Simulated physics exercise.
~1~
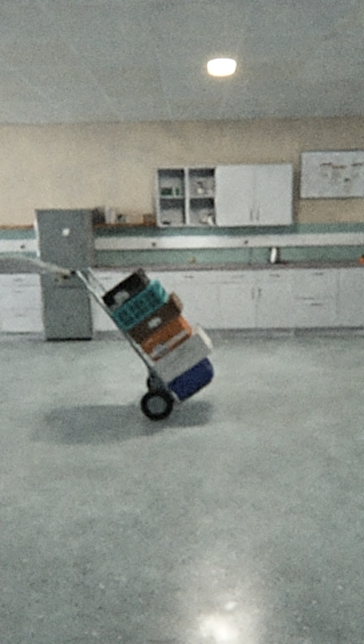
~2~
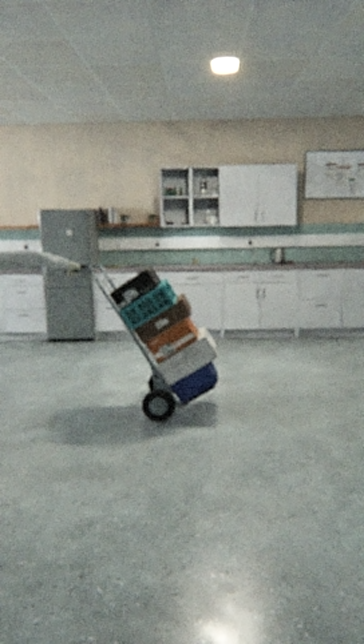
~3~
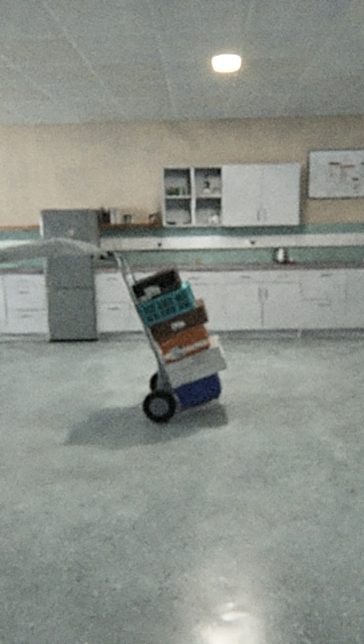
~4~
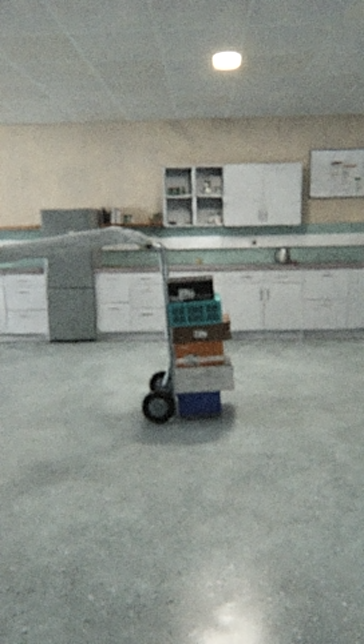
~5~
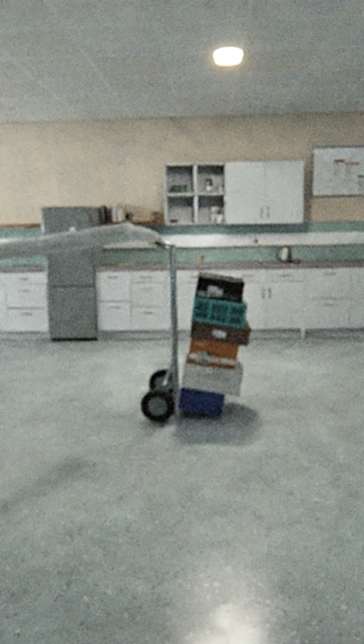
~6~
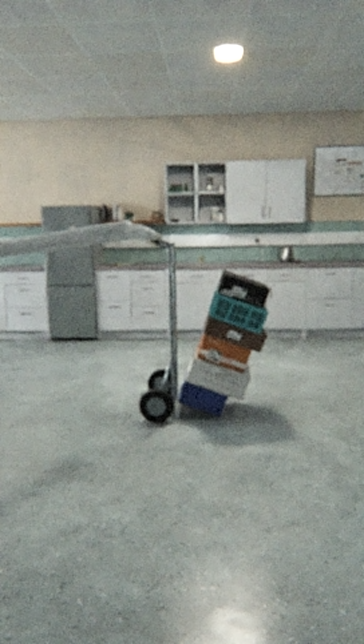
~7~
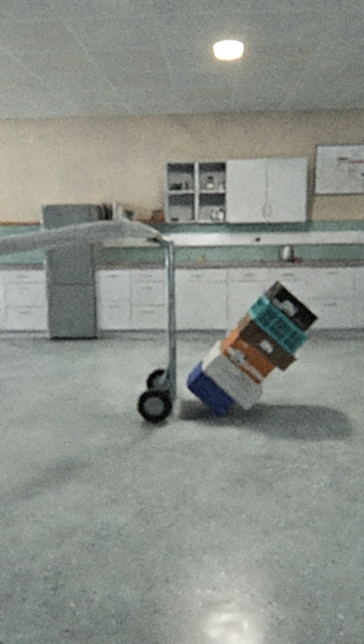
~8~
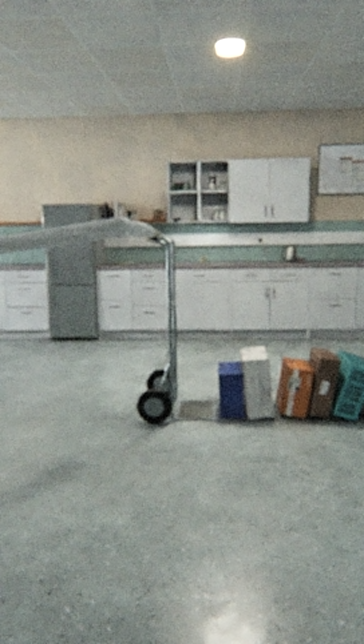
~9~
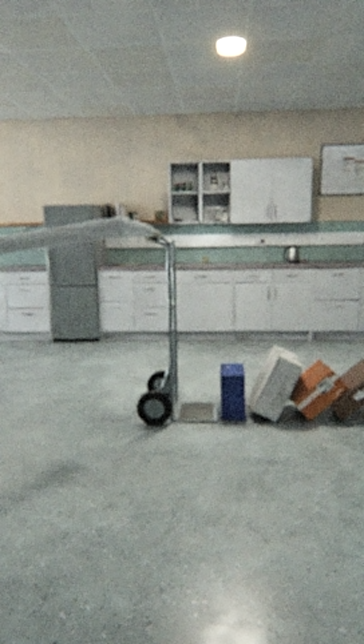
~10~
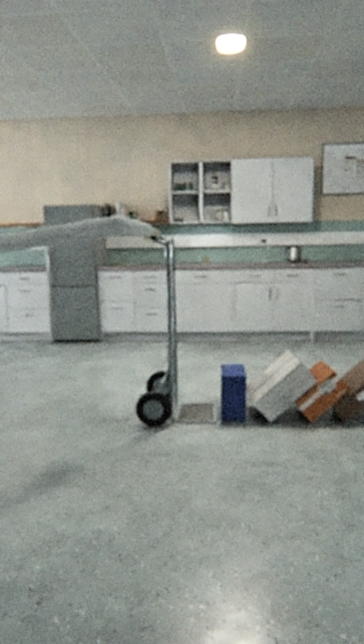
In a room with white cabinets, a hand truck swings upright and stops, its stacked boxes and crates toppling rightward across the floor.
